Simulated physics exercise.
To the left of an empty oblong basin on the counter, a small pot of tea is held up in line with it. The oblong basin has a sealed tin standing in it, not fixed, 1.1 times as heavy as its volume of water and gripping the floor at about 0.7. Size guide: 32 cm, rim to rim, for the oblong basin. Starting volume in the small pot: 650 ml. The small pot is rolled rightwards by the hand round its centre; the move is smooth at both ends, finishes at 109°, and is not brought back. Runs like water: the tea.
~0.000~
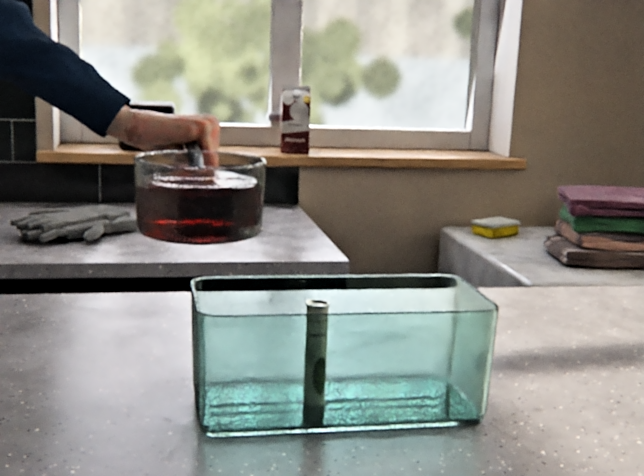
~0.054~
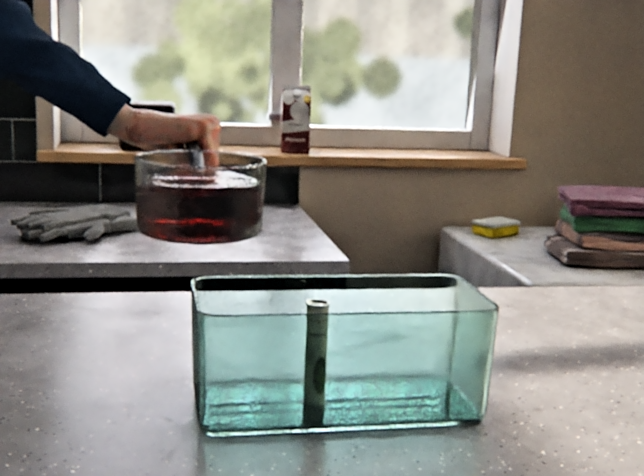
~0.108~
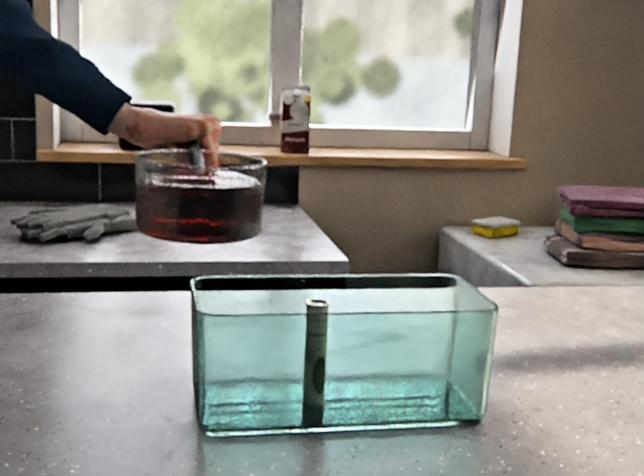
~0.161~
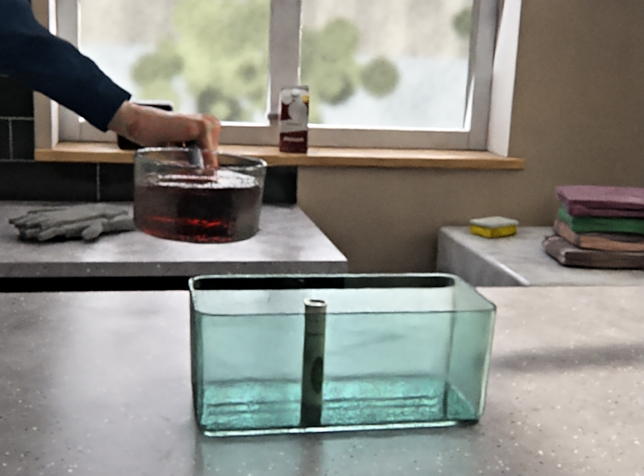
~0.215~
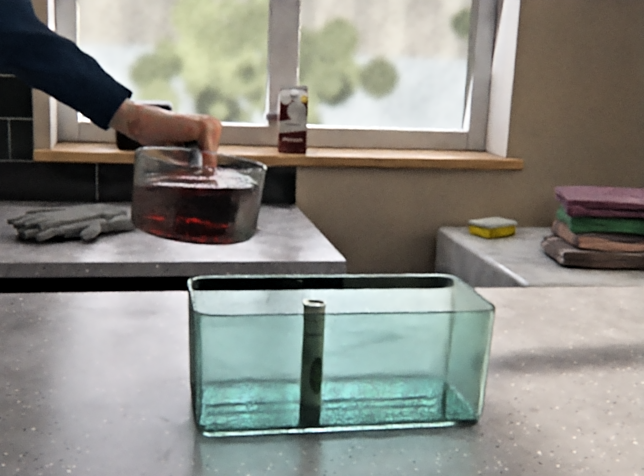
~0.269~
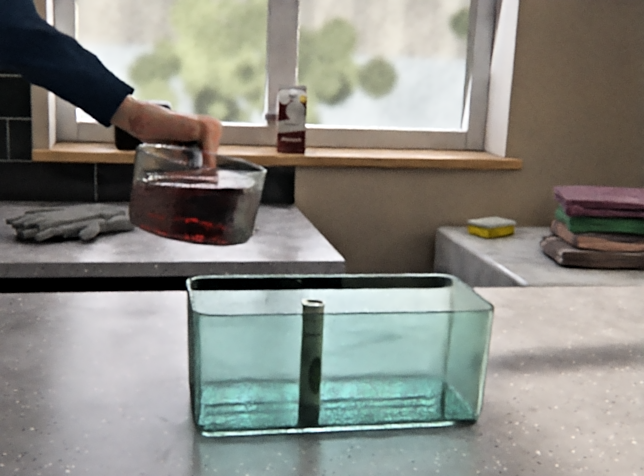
A hand holds a small glass pot of dark red tea and tilts it slightly right.
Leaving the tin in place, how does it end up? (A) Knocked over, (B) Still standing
(B) Still standing.
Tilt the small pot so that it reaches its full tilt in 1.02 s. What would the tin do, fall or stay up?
In that case the tin overturns.
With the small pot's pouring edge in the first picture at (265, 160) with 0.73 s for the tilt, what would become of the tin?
Then the tin comes down.
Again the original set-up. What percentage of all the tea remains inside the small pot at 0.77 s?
Fraction remaining: Approx. 72 per cent.
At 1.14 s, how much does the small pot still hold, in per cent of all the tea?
14 %.
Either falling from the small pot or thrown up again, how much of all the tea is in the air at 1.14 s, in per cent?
Near 8 in a hundred.
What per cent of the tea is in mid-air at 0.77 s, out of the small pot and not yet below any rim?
Around 20 in a hundred.
Then, 0.77 s in, the tilt is 60° and 71 per cent is still to pour; the tin stands where it began.
Then, 1.14 s in, the tilt is 98° and 14 per cent is still to pour; the tin stands where it began.
Then, 1.52 s in, the tilt is 109° and 0 per cent is still to pour; the tin stands where it began.
Then, 1.94 s in, the tilt is 109° and 0 per cent is still to pour; the tin stands where it began.
Finally, the tin stands where it began.
